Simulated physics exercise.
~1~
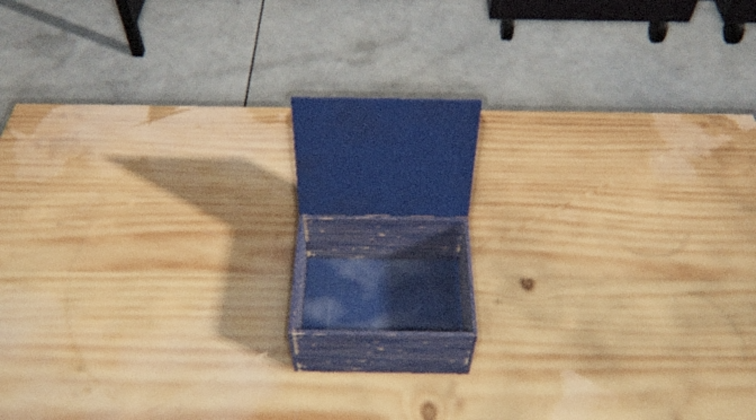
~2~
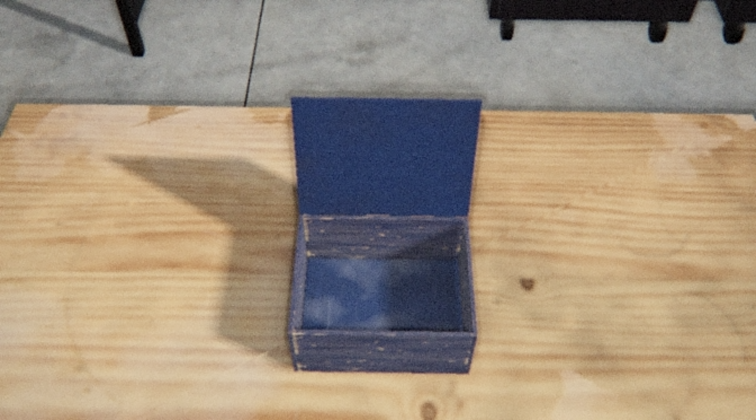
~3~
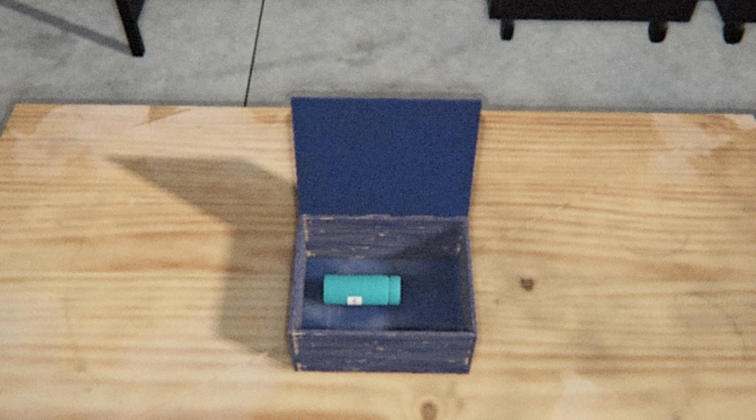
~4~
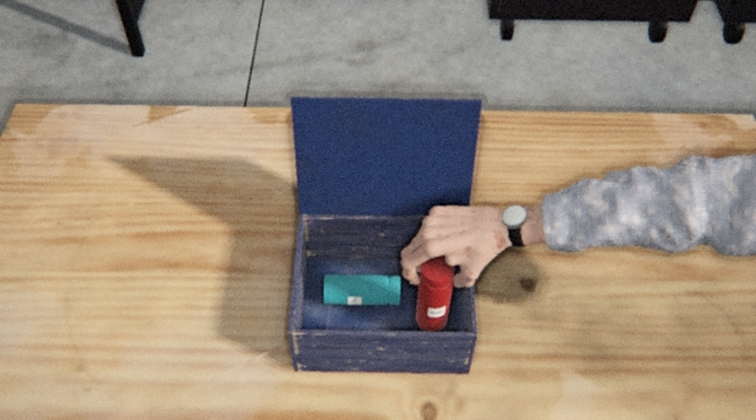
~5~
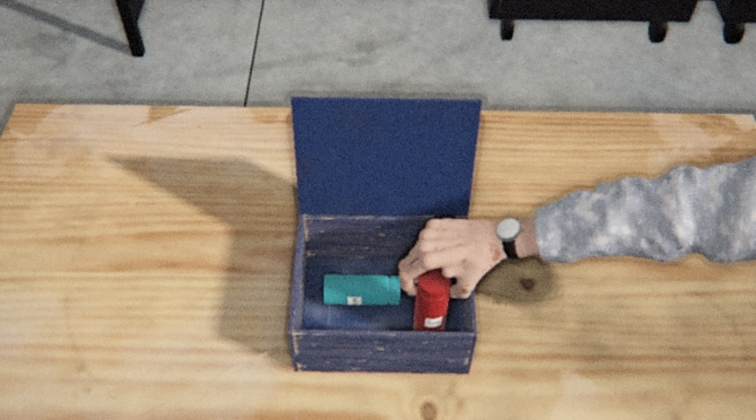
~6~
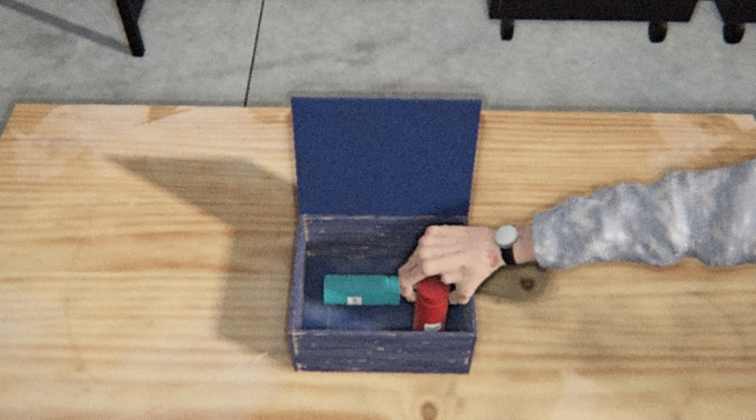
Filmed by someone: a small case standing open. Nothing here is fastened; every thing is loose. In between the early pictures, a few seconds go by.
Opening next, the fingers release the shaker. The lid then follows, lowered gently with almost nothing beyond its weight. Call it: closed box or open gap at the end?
Open gap.
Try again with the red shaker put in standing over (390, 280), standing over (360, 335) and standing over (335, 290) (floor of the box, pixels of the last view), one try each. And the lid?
So: First shut tight, second open, third shut tight.
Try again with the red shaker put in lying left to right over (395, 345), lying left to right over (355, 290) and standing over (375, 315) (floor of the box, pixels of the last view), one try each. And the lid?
First try: The lid comes all the way down; second try: It comes all the way down; third try: It comes all the way down.
Then, 1.50 s past the last view, lid 65° above the rim.
Then, 2.00 s past the last view, lid 21° above the rim.
Finally, lid 12° above the rim; both still in place. Final places as the last picture's camera would see them, red shaker near (431, 311).
